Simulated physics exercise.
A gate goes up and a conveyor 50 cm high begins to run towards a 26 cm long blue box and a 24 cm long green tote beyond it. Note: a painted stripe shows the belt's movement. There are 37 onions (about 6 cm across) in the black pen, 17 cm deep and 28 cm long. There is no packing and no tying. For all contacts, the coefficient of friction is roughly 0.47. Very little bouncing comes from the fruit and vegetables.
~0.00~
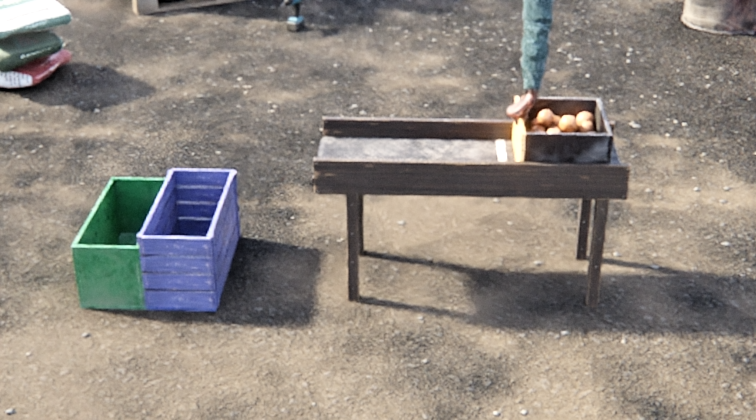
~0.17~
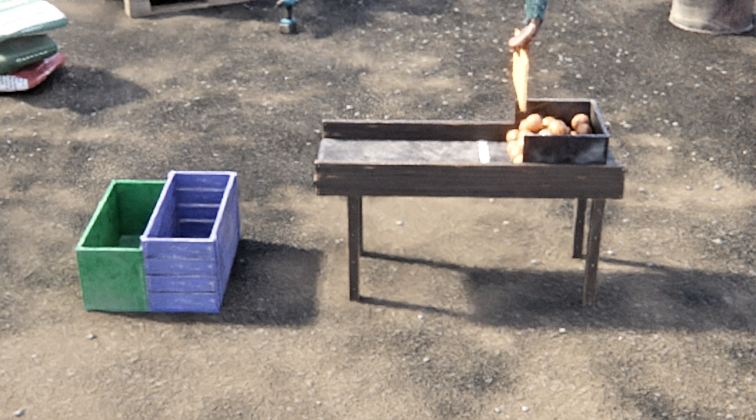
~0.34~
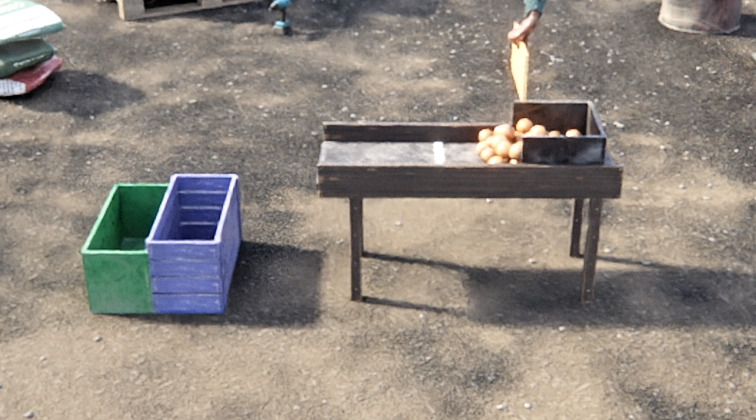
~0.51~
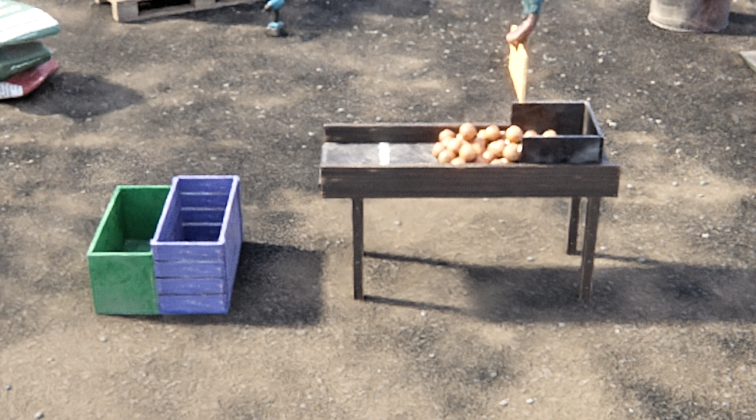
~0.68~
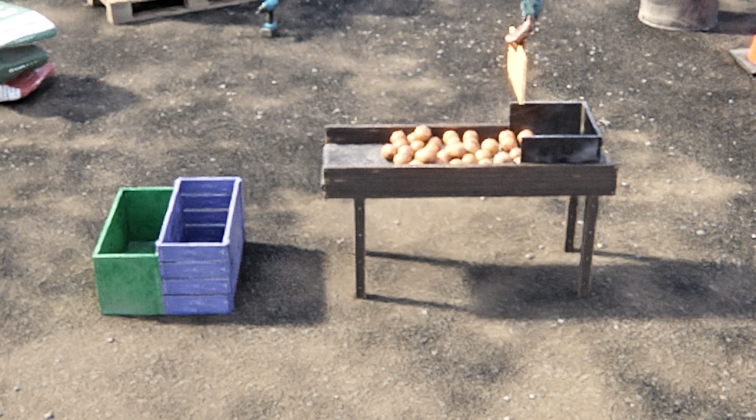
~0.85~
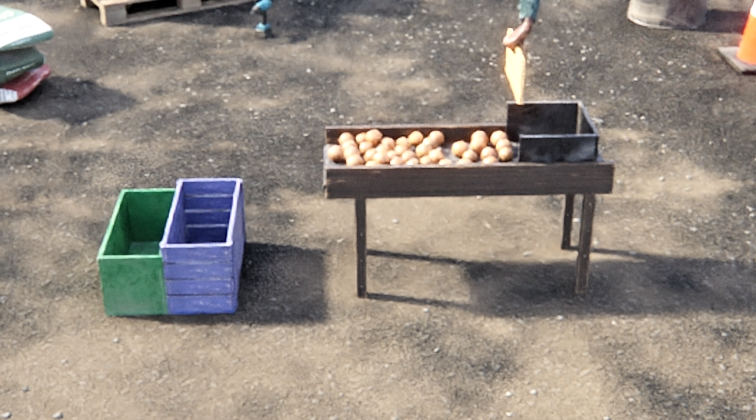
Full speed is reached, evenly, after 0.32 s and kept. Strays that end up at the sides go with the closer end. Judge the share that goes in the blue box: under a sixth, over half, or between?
The share there will fall below one sixth.
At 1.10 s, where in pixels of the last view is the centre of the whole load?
The middle of the load sits near (344, 154).
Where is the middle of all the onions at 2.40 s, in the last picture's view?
(299, 266).
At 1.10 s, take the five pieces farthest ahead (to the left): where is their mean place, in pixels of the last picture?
They'd be centred about (272, 194) in the last picture.
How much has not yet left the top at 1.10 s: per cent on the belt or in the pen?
Around 60 %.
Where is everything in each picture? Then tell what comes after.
In the first picture (each is followed by its nearest rim corner in this view), black pen, (609, 134); blue box, (207, 238); 0 cm of belt gone by; none out.
The second picture shows black pen, (605, 136); 6 cm of belt gone by.
The third picture shows black pen, (603, 137); 22 cm of belt gone by; 11 out.
The fourth picture shows black pen, (600, 136); 43 cm of belt gone by; 23 out.
The fifth picture shows black pen, (598, 136); 63 cm of belt gone by; 29 out.
The sixth picture shows black pen, (595, 135); blue box, (226, 244); 84 cm of belt gone by; 36 out, the lowest onion at (470, 158).
After 1.10 s, 1 still in the black pen, 22 on the belt and 14 in the air.
After 1.41 s, 10 on the belt, 15 on the ground short of the blue box and 12 in the air.
After 1.84 s, 1 on the belt, 29 on the ground short of the blue box and 7 in the air.
Outcome (at 2.40 s), 37 on the ground short of the blue box. Asked share, 0 of 37, 0 per cent.
